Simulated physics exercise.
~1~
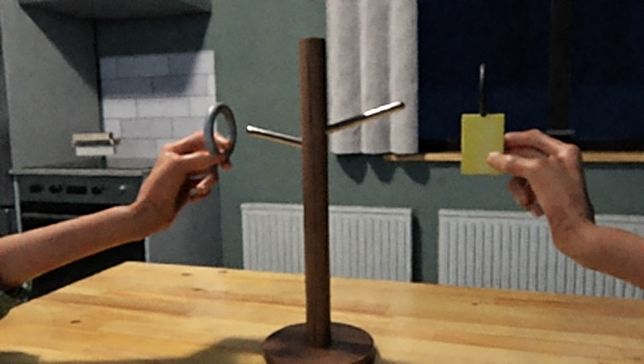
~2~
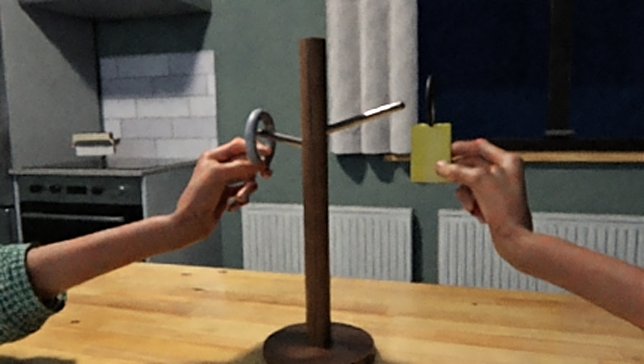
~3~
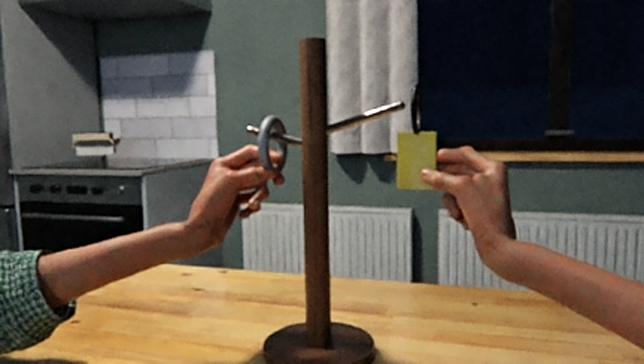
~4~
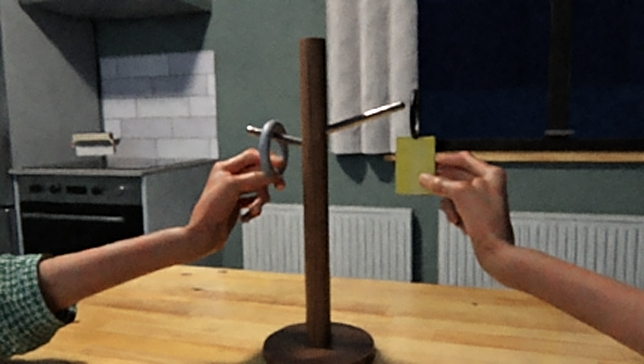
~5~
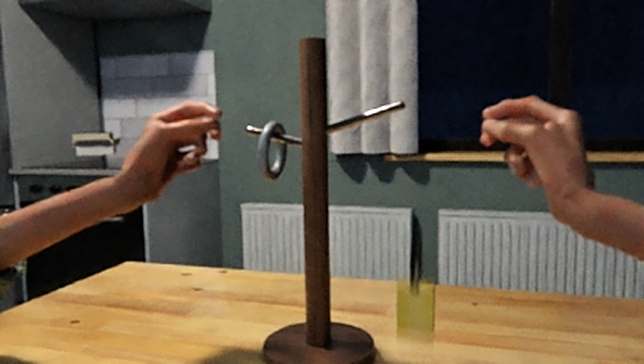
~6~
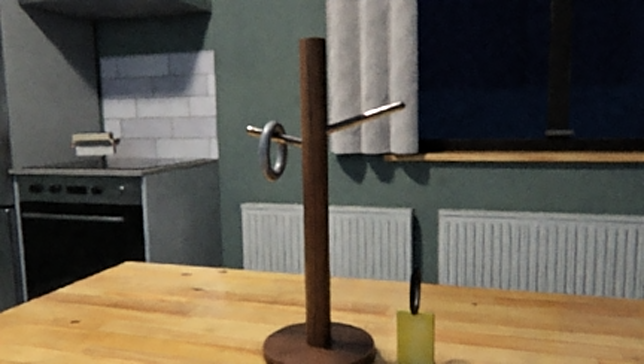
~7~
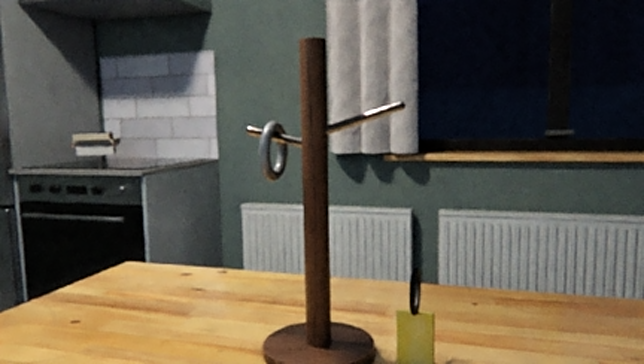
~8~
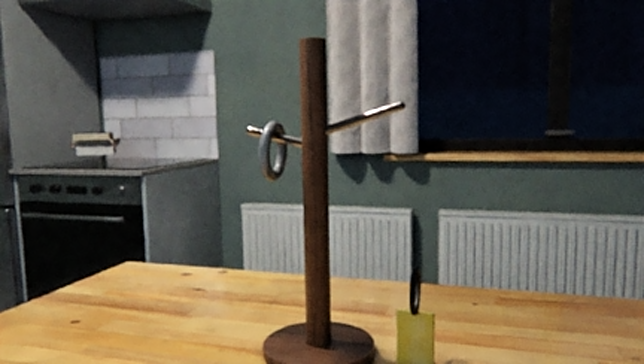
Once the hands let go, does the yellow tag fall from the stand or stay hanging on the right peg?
The yellow tag falls to the table beside the base of the stand, while the grey ring stays on its peg.
